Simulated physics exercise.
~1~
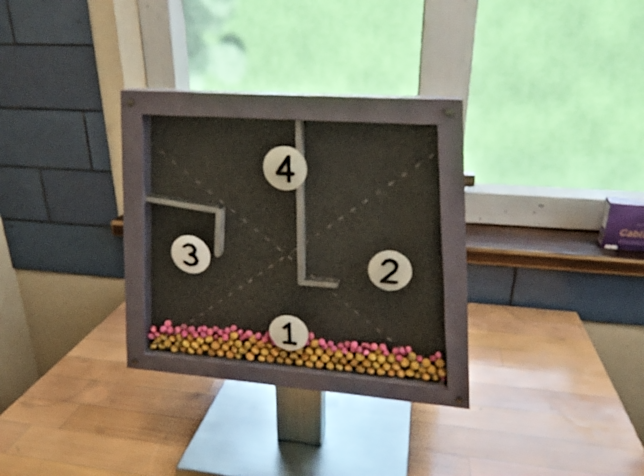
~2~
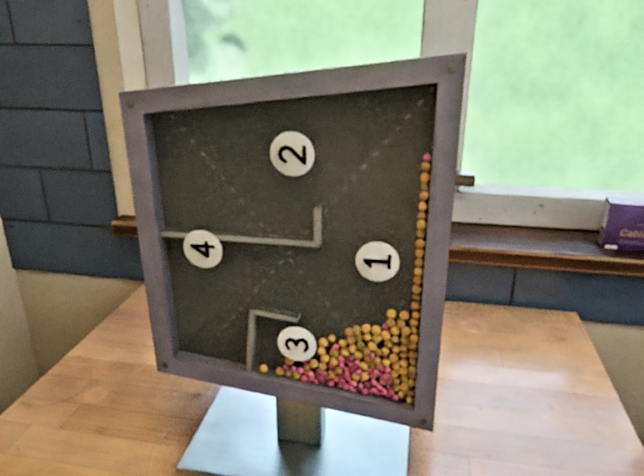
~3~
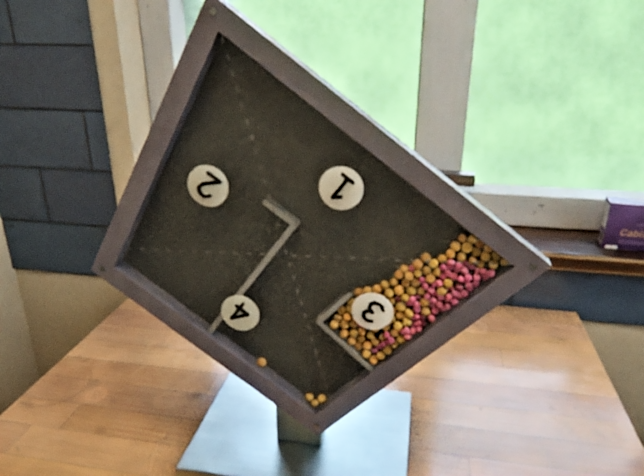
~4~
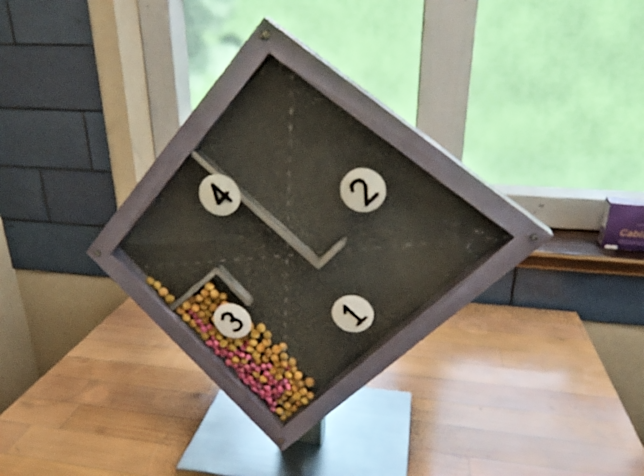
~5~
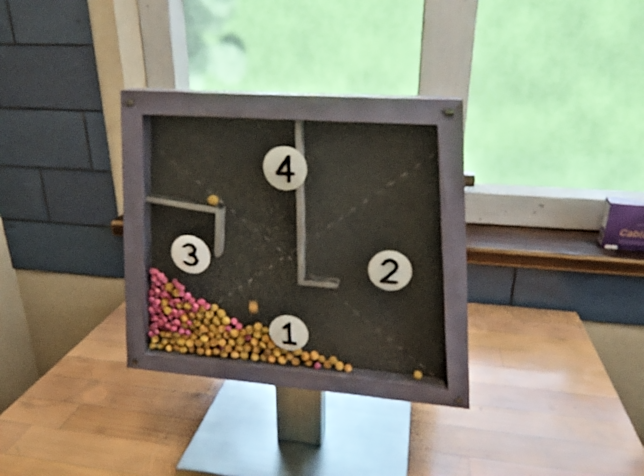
To begin with, a framed case stands level on a wooden table, with pale beads and smaller pink ones spread along its floor, the pink mostly on top. The case turns anticlockwise, and the beads tumble into a heap at the lower right, some still lining the right wall. It tips further until they crowd the right-hand corner around the wedge marked three. Then it swings back clockwise, and they gather towards the bottom corner. Finally it is level again, the beads sloping down from the left wall, with most pink ones in wedge three.
